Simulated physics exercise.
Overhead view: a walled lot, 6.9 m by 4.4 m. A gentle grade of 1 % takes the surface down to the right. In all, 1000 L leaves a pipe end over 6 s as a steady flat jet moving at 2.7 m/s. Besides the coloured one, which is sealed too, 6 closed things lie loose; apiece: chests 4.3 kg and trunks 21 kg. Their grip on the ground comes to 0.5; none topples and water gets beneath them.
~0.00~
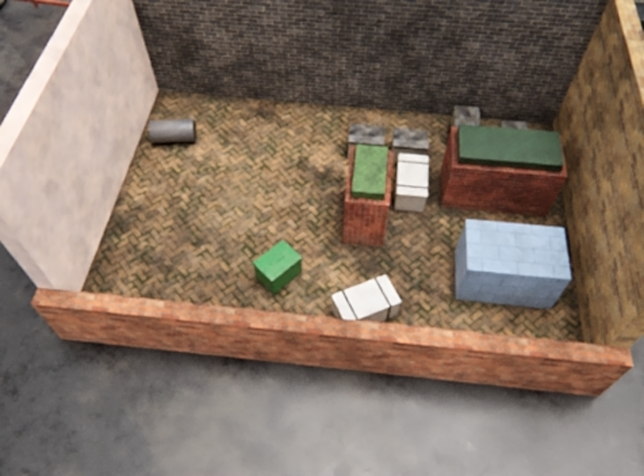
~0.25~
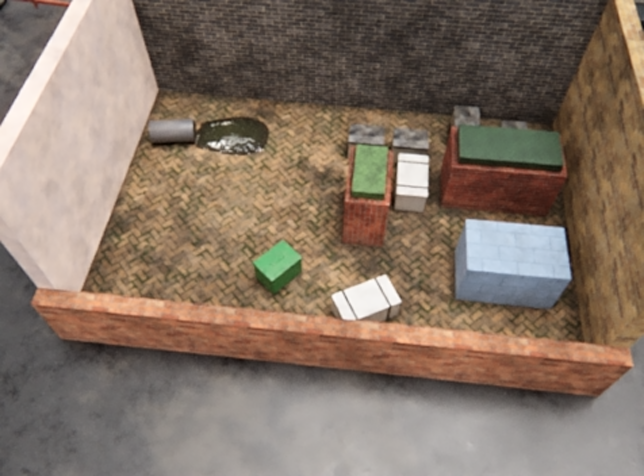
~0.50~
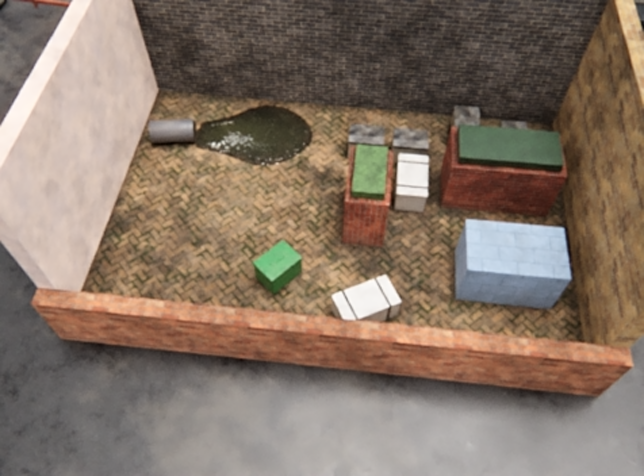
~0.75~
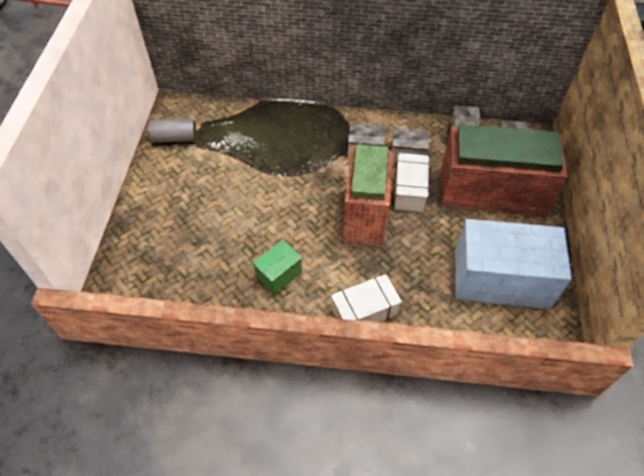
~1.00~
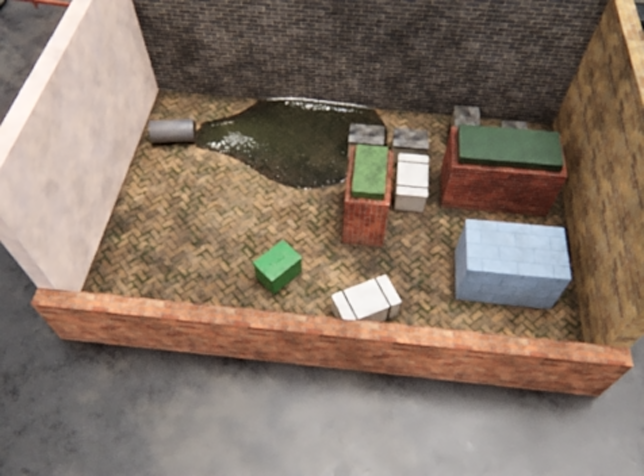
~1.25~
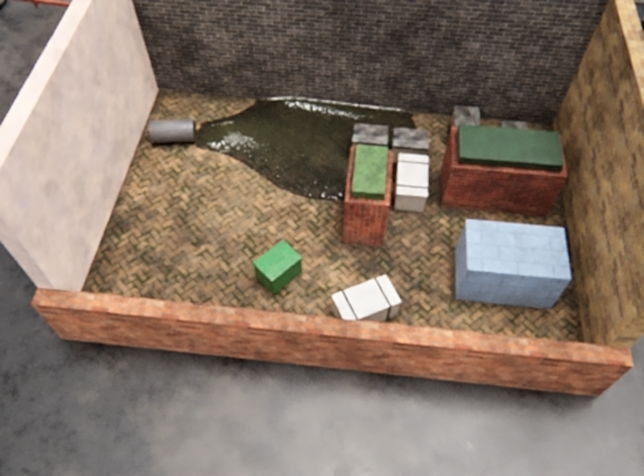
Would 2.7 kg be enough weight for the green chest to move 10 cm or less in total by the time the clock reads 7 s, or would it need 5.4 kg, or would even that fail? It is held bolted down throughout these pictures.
2.7 kg is enough.
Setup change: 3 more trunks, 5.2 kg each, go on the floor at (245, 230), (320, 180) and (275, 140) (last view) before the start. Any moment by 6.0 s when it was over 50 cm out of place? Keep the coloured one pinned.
In order: Smaller, smaller and greater.
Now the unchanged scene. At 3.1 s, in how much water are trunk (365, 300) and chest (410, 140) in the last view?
Some 0 cm at the first, some 7 cm at the second.
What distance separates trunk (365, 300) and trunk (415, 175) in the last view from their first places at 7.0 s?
0 cm; 30 cm.
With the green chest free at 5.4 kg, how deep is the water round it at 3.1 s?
Depth: Approx. 0 cm.
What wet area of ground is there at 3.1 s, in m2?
About 11.5 m2 is covered.
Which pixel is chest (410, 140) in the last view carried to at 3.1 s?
Close to pixel (449, 133).
After 1.8 s the green chest would be 0 cm from its start with 2.7 kg and 0 cm from its start with 5.4 kg; 0 cm of water round it then.
After 3.1 s the green chest would be 0 cm from its start with 2.7 kg and 0 cm from its start with 5.4 kg; 0 cm of water round it then.
After 4.9 s the green chest would be 0 cm from its start with 2.7 kg and 0 cm from its start with 5.4 kg; 1 cm of water round it then.
After 7.0 s the green chest would be 0 cm from its start with 2.7 kg and 0 cm from its start with 5.4 kg; 1 cm of water round it then.
